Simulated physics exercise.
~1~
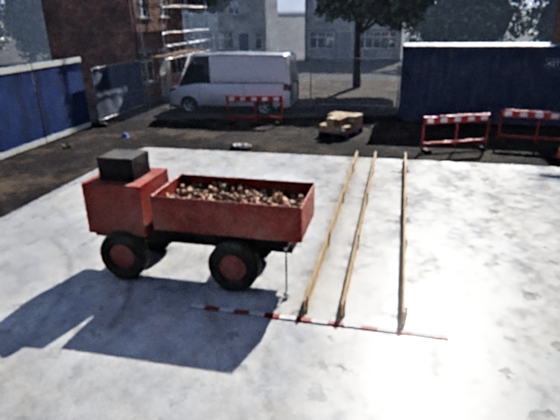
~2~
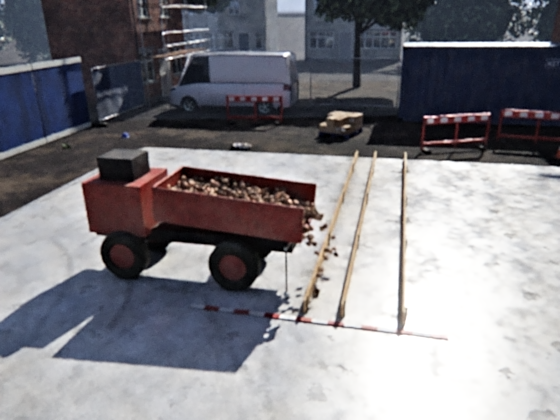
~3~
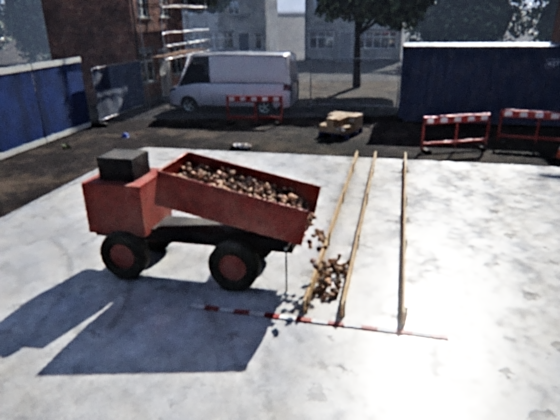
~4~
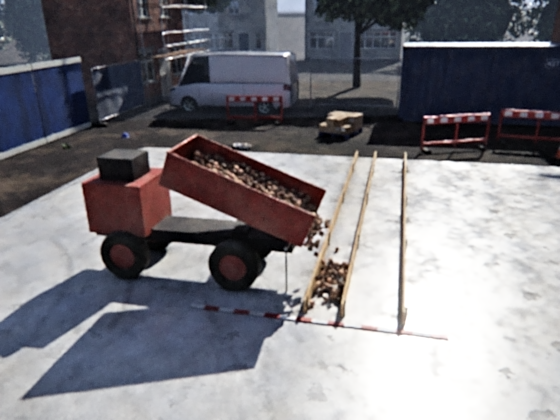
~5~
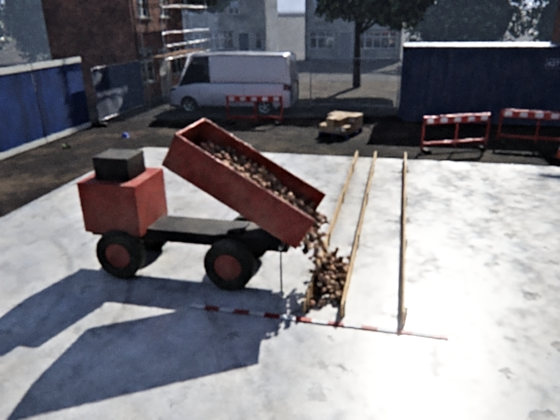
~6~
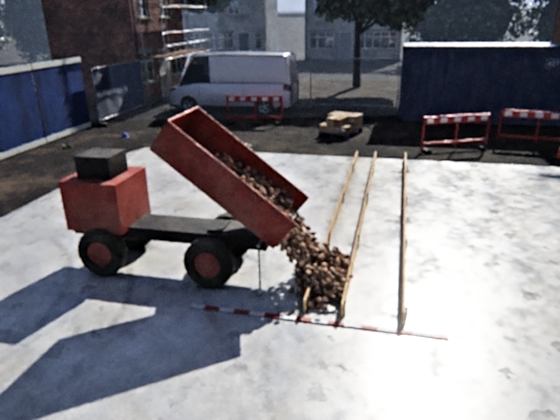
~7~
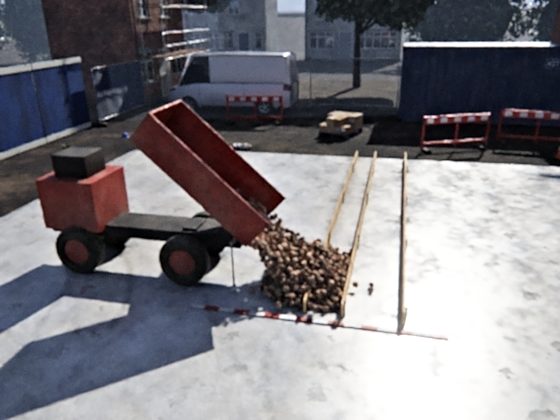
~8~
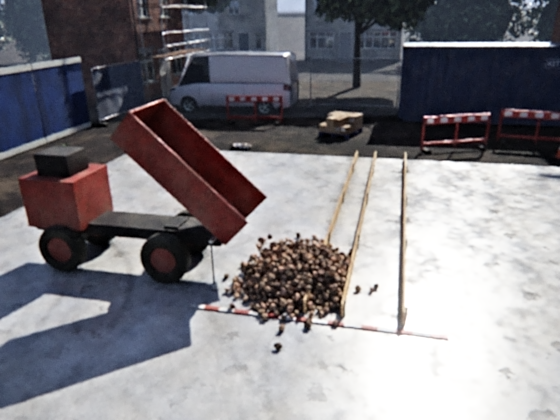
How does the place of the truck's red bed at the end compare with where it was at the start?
At the end the bed is further to the left and higher up in the view than it was at the start.
